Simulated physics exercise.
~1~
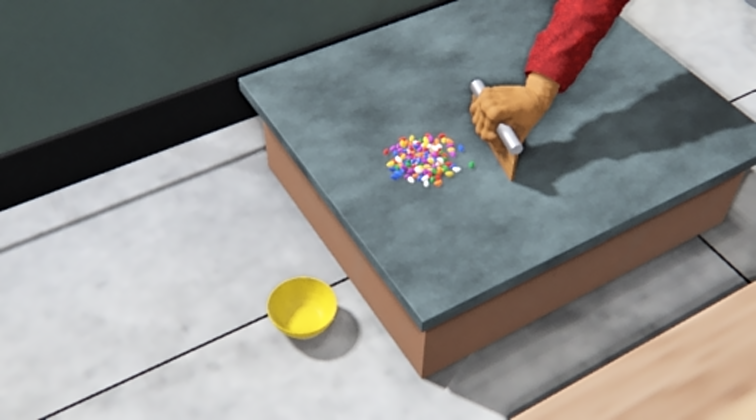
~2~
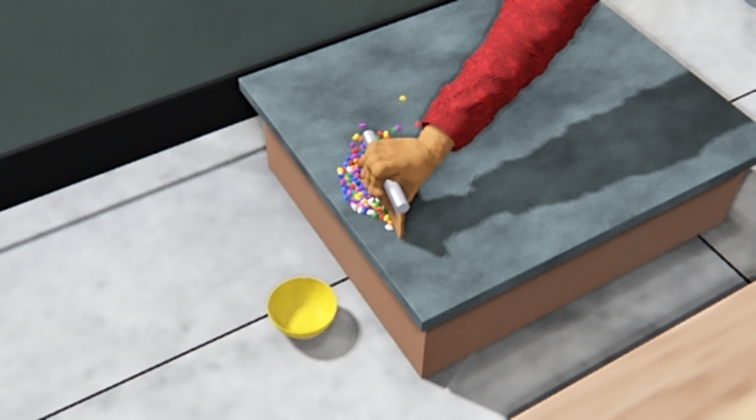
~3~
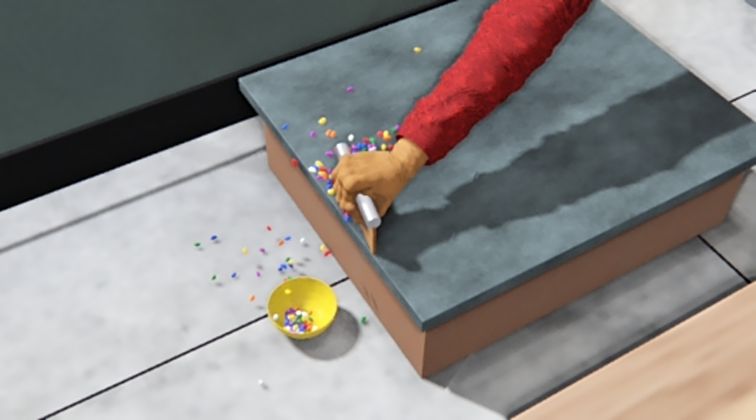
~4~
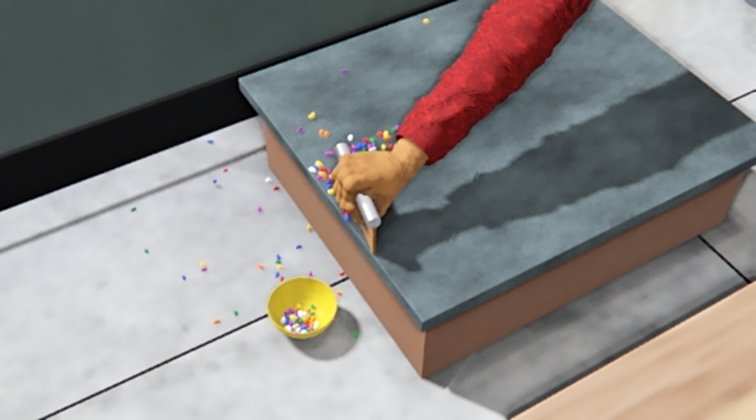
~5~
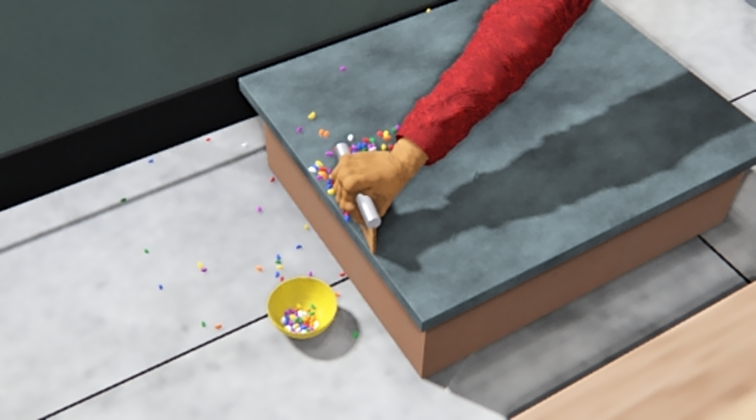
A hand in a red sleeve pushed a pile of colorful jelly beans left across a dark slab with a scraper, stopping at the edge; some landed in the yellow bowl below, others scattered across the floor, and the rest stayed on top.
